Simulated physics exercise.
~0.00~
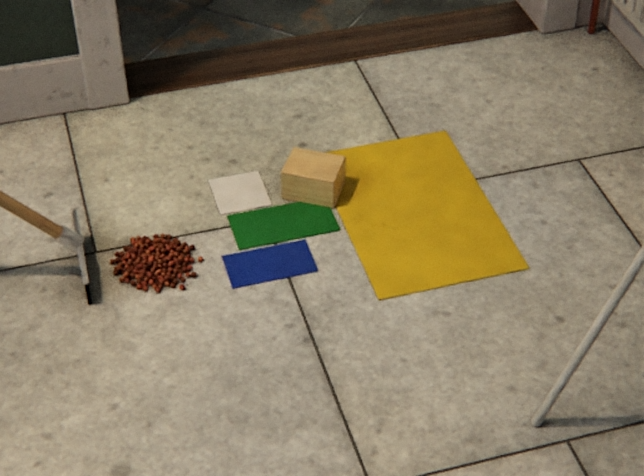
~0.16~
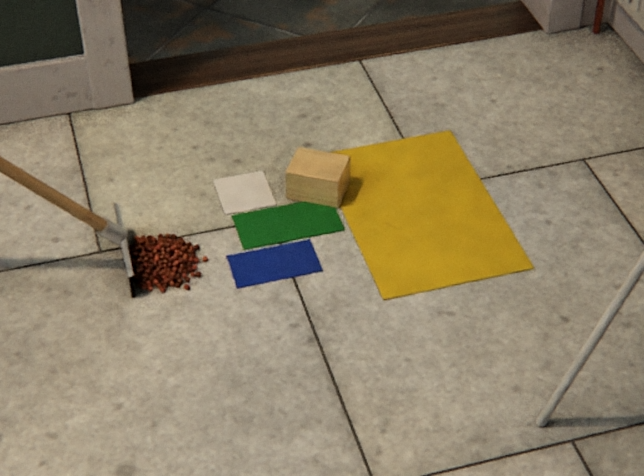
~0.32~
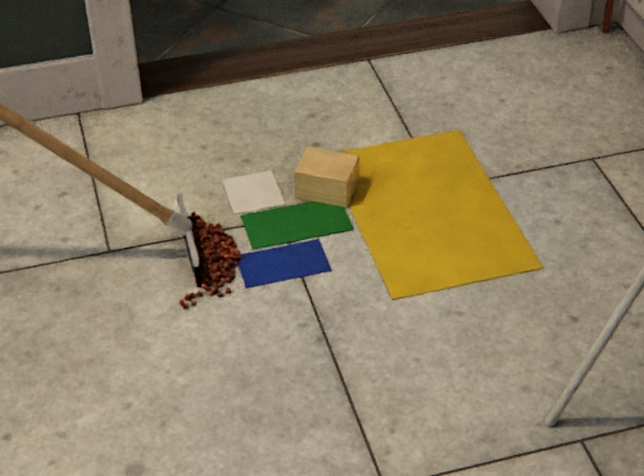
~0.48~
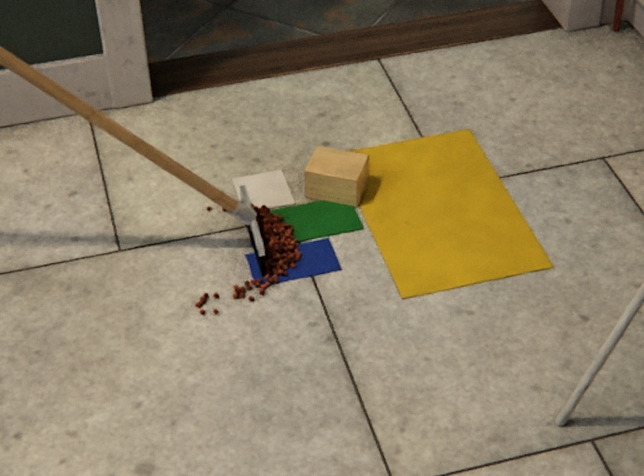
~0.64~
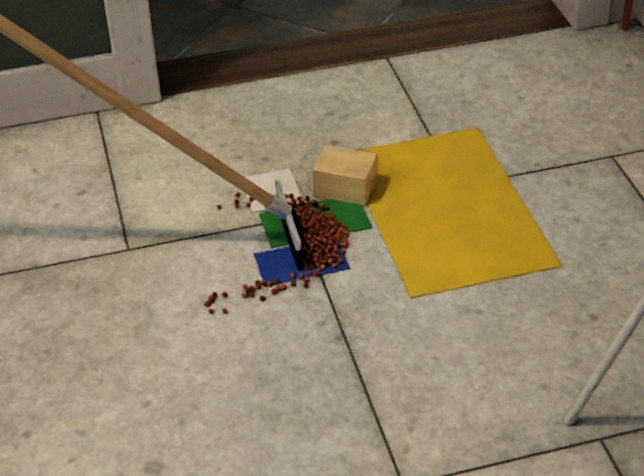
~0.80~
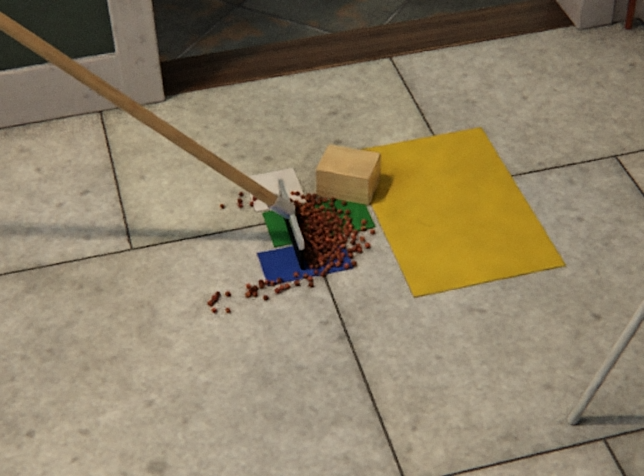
On a tiled floor, a squeegee pushing reddish-brown pellets right onto blue and green mats, then stopping, leaving them scattered beside a block.
